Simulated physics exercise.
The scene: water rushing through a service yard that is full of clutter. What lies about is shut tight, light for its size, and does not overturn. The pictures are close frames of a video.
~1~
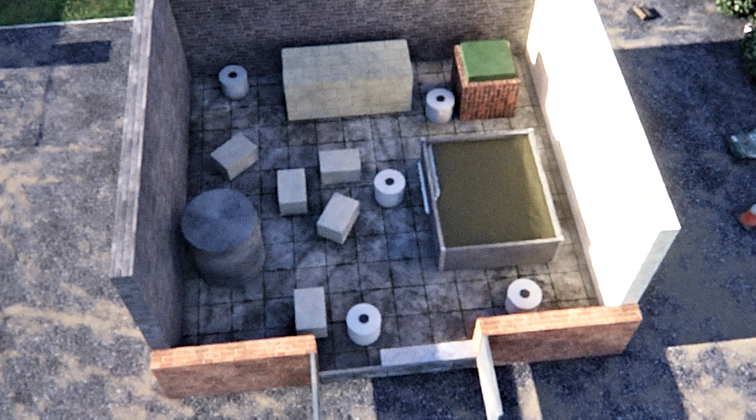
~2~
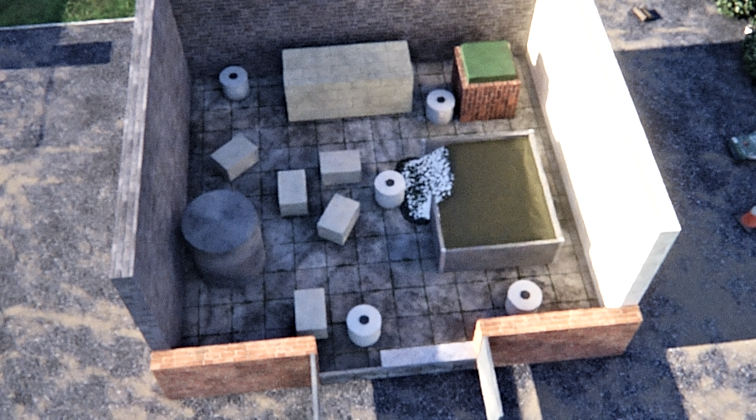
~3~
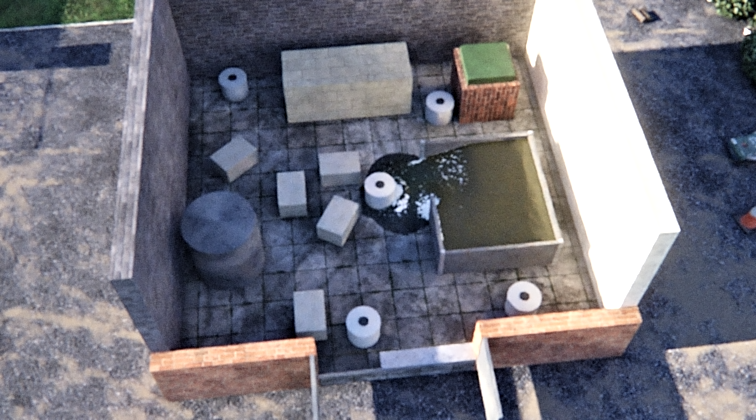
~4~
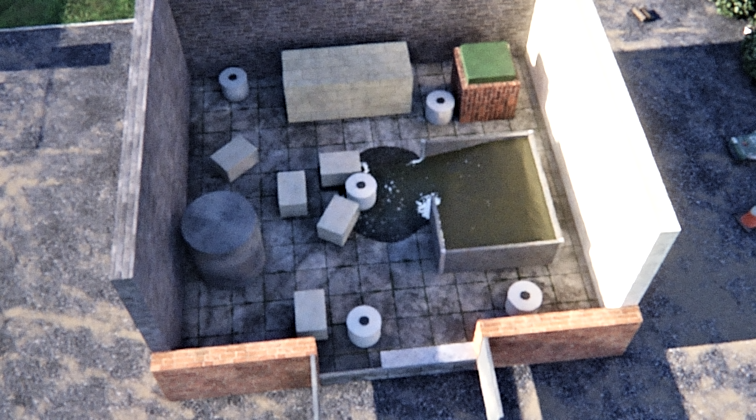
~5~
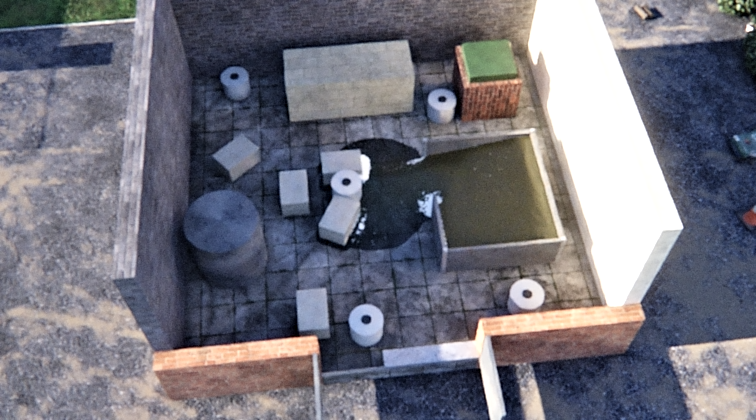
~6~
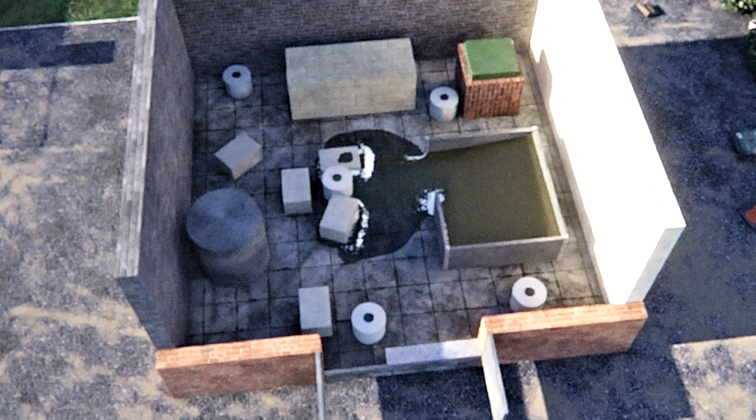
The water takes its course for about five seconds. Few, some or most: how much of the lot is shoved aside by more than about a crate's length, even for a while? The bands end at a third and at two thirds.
That comes to between one and two thirds.
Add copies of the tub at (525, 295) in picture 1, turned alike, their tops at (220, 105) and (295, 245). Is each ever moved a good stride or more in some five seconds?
As listed: Yes, pushed that far.
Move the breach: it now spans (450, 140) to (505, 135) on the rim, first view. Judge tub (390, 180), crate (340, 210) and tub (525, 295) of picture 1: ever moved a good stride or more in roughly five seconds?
In that order: Short of that, never so far, no.
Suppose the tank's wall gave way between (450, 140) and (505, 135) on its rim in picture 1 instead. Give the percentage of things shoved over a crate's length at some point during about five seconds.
Near 20 in a hundred.
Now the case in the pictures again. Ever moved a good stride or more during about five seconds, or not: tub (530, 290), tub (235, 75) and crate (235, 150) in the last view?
As listed: Not that far, yes, yes.
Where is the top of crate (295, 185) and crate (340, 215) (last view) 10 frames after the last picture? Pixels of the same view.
At about (216, 193) and (282, 250).
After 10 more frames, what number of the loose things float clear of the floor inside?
1 of them.
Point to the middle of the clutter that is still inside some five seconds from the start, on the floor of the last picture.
At about (312, 191).
A moment on, 1 of 10 are well off their spots; 1 afloat.
Next, 4 of 10 are well off their spots; 1 afloat.
Later, 5 of 10 are well off their spots; 5 afloat.
In the end, 6 of 10 are well off their spots, and 6 have been at some point; 5 afloat.
